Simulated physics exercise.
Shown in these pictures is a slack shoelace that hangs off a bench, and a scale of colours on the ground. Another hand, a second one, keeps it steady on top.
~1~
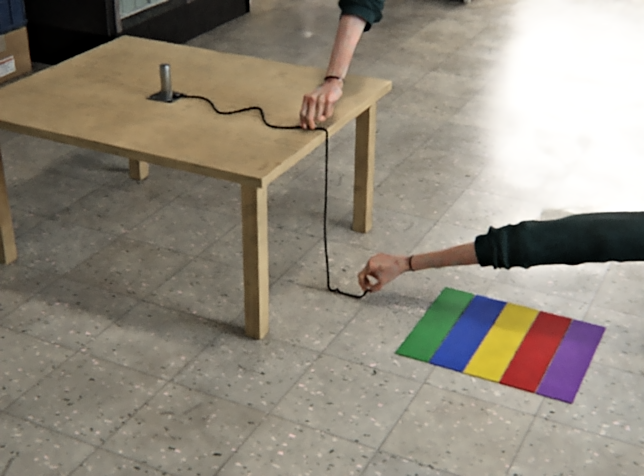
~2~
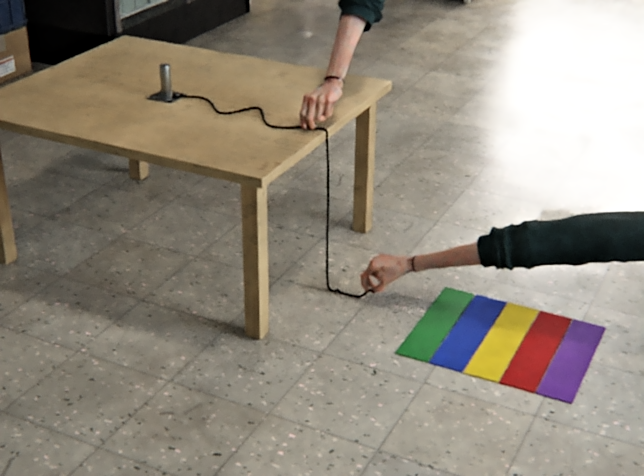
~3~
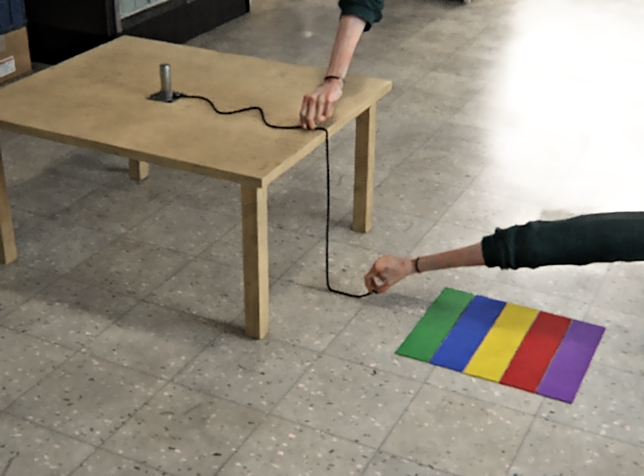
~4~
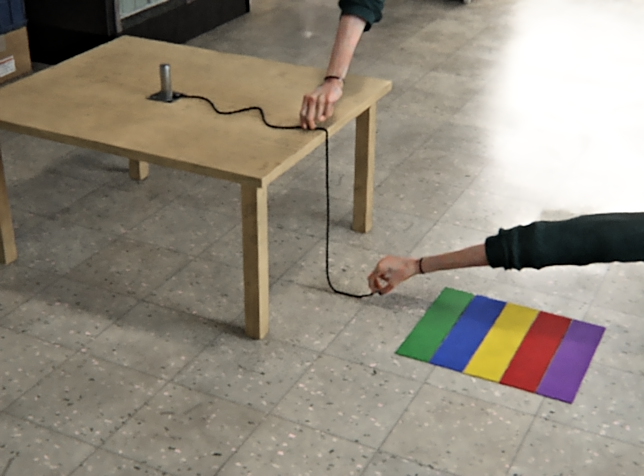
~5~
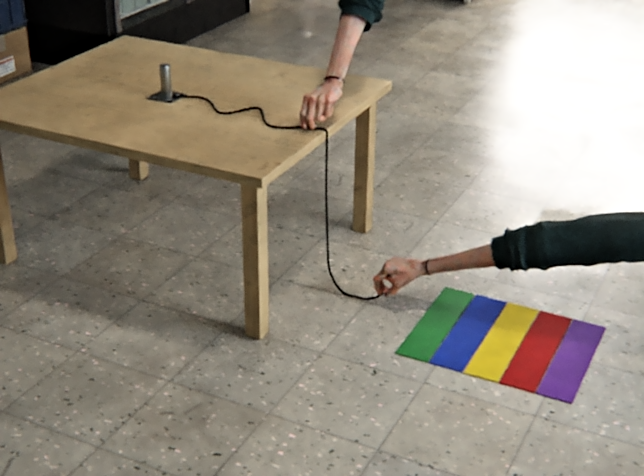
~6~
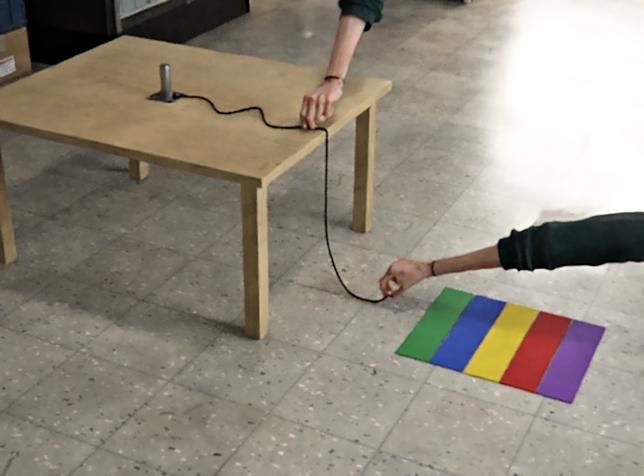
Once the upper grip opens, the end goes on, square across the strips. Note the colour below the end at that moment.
Colour below: Red.
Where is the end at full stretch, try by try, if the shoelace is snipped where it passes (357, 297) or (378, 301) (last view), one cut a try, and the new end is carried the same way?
Try one: (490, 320); try two: (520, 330).
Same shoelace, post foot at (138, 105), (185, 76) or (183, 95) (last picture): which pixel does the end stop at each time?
In that order: (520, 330), (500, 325) and (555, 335).
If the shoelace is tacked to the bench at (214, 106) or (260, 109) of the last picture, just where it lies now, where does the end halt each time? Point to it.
Estimated pixels: (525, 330), then (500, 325).
A little later, end near (477, 318); over blue.
Next, end near (516, 328); over yellow.
When it is tight, end near (539, 334); over red. It gets as far as the red strip.
